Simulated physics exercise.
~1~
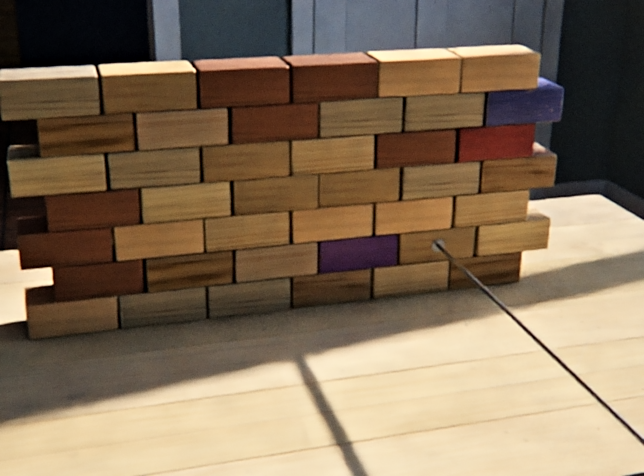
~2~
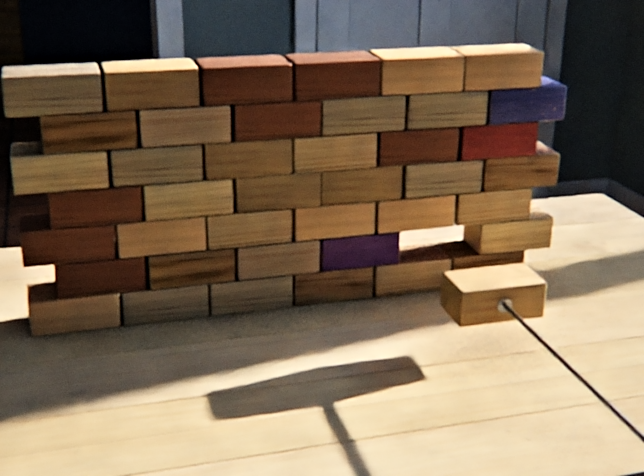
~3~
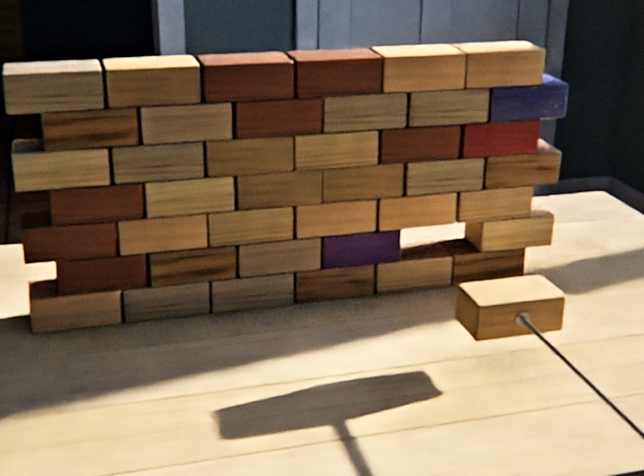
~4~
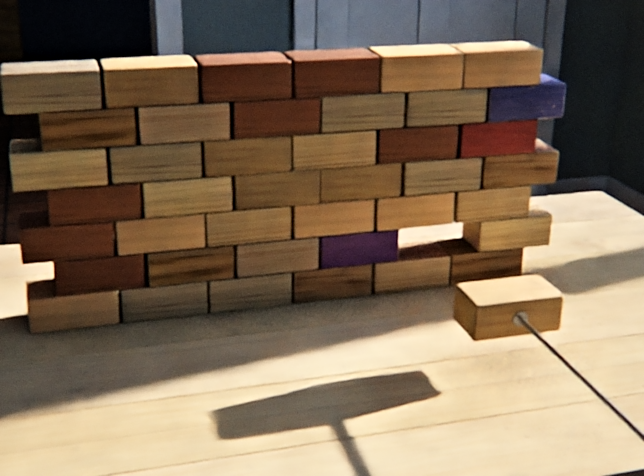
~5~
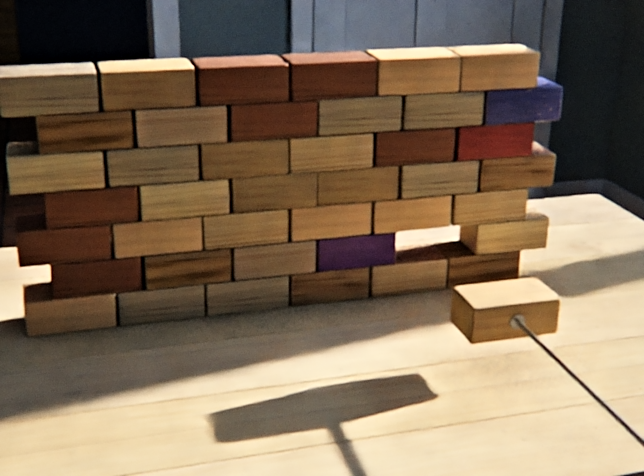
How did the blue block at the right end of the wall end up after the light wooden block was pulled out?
The blue block stayed level in its place near the top right of the wall, neither tipping nor dropping.
